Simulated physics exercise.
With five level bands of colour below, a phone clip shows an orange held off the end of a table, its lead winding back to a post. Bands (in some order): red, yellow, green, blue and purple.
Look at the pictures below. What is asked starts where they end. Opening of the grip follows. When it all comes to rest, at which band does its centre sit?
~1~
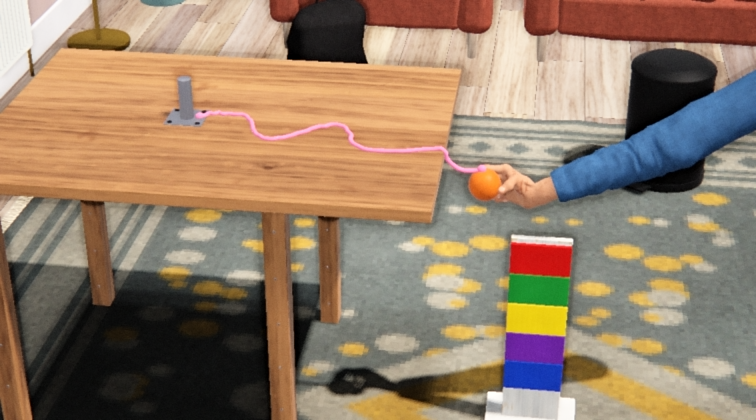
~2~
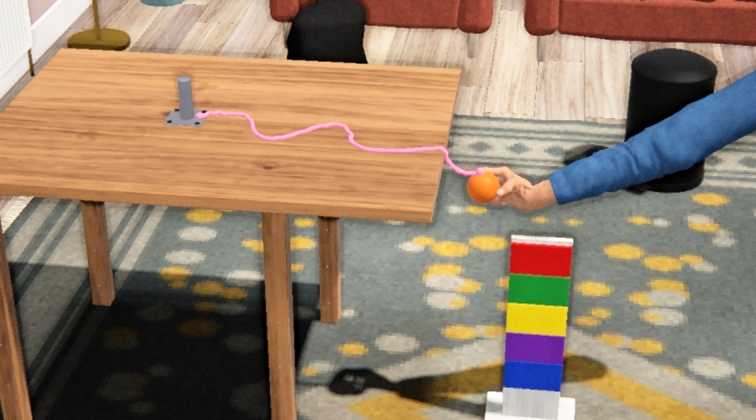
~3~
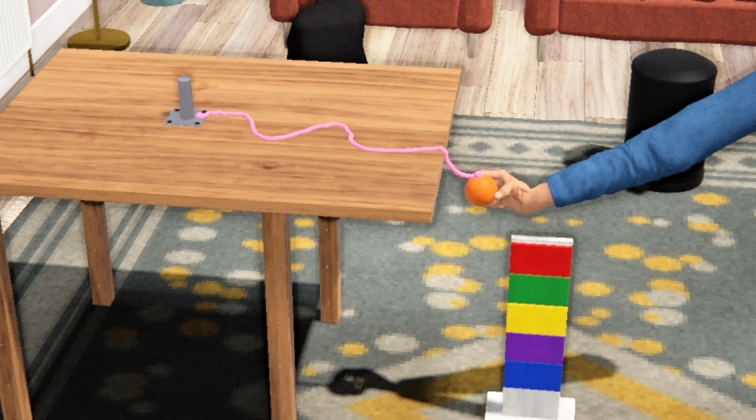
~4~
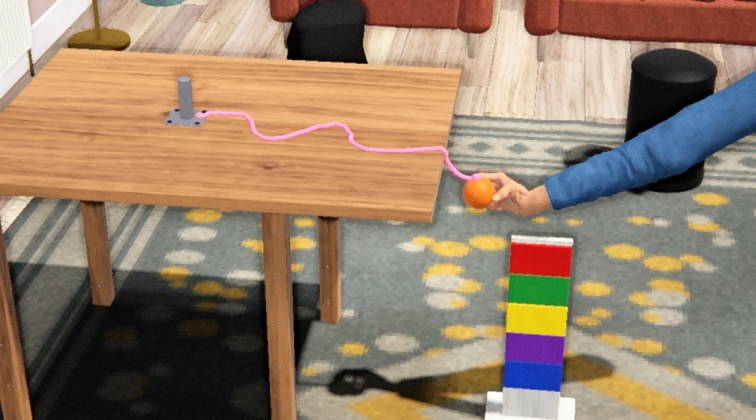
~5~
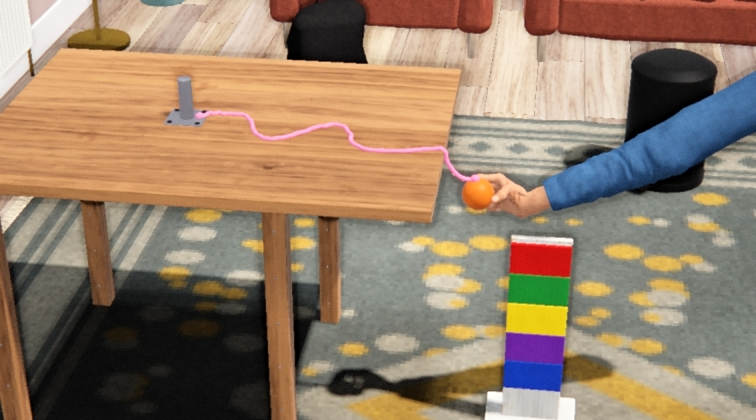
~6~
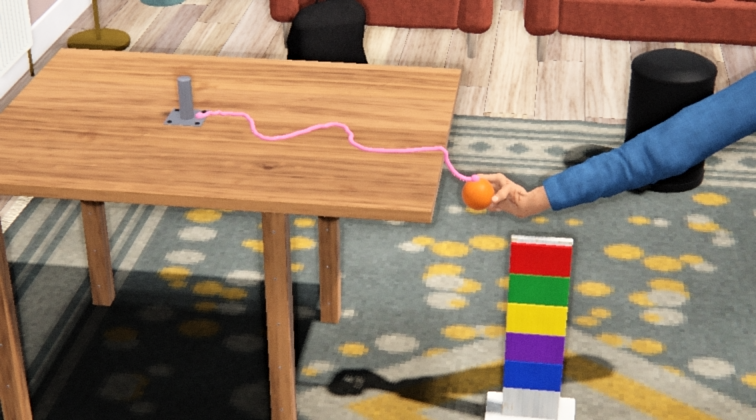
At green.
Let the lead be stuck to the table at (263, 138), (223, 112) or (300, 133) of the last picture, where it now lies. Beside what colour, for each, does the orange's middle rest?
Result per try, in sequence: Red / green / red.
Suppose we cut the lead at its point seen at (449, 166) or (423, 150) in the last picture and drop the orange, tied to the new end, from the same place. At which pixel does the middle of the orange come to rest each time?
First try: Near (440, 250). Second try: Near (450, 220).
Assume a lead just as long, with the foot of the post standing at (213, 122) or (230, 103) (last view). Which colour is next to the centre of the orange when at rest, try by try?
Result 1: Yellow. Result 2: Yellow.
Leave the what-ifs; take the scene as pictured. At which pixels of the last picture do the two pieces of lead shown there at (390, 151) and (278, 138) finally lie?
At (446, 177) for the first, at (319, 132) for the second.
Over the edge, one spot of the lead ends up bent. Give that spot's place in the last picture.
It's near (363, 149) in the last picture.
A little later, orange near (448, 274); level with green.
Next, orange near (444, 280); level with green.
When it is over, orange near (445, 283); level with green. Its centre hangs level with the green band.
